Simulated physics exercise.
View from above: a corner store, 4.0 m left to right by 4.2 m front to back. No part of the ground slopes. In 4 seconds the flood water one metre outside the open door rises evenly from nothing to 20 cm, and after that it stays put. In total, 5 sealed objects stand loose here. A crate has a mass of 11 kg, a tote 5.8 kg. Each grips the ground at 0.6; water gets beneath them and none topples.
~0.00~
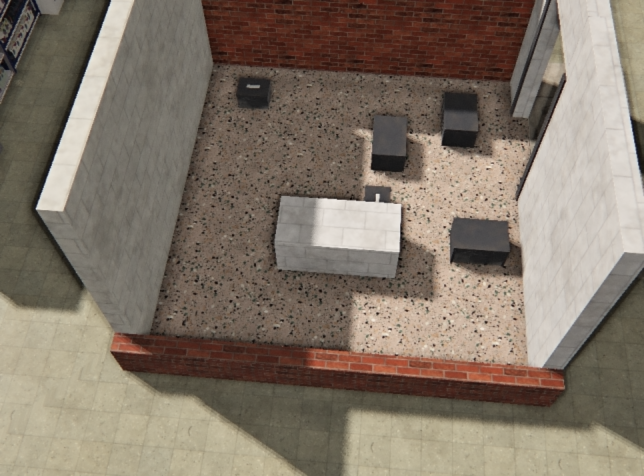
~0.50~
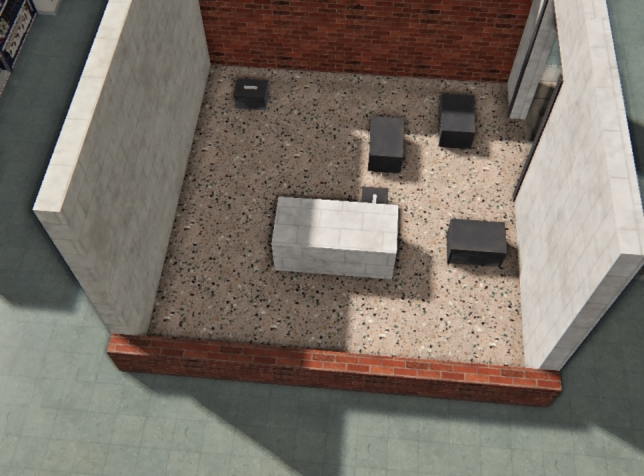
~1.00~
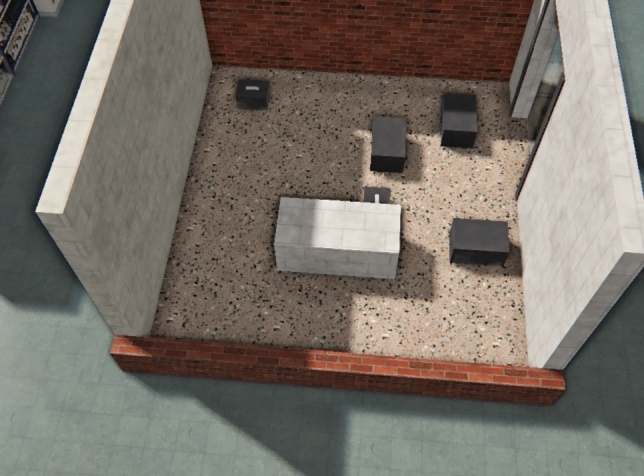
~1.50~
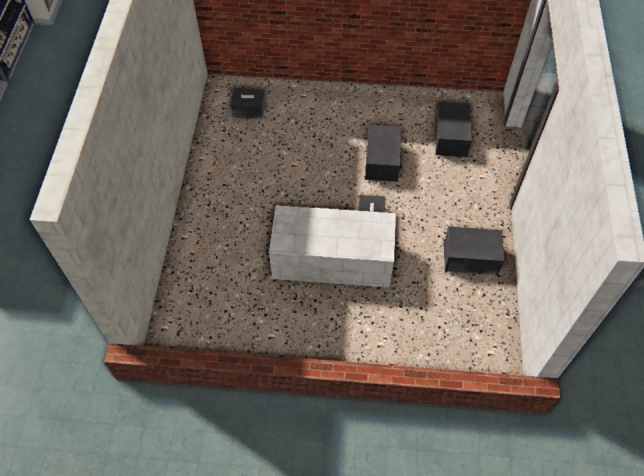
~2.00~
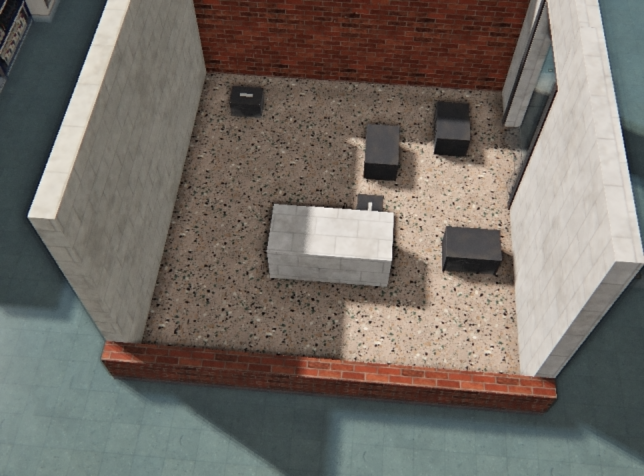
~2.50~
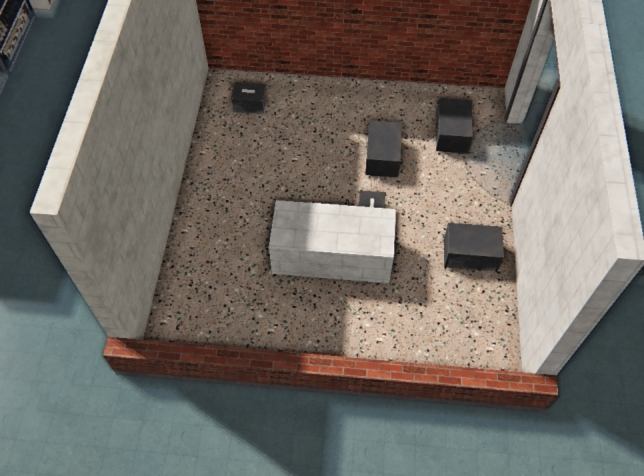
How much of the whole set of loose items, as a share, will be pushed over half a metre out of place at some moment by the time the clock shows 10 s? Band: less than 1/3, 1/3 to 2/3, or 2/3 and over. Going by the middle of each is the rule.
It reaches the top third.
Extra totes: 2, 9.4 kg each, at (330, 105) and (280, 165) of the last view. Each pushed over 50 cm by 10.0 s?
Above the limit, then above the limit.
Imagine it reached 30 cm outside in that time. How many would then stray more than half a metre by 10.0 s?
You'd get 4 in that case.
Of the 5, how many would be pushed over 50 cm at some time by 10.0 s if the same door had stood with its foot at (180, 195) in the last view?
Count: 3.
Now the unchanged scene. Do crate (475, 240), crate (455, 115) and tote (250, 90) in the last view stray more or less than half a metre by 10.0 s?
Same order as the question: Smaller, greater, greater.
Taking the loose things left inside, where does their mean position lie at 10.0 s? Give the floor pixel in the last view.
(283, 212).
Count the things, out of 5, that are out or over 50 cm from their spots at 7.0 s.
At that time I count 3.
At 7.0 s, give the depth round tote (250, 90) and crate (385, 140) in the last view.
11 and 8 cm.
After 3.5 s 0 of 5 are over 50 cm from their spots; 0 afloat.
After 4.5 s 1 of 5 are over 50 cm from their spots; 0 afloat.
After 7.0 s 3 of 5 are over 50 cm from their spots; 4 afloat.
After 10.0 s 4 of 5 are over 50 cm from their spots, and 4 have been at some point; 4 afloat.
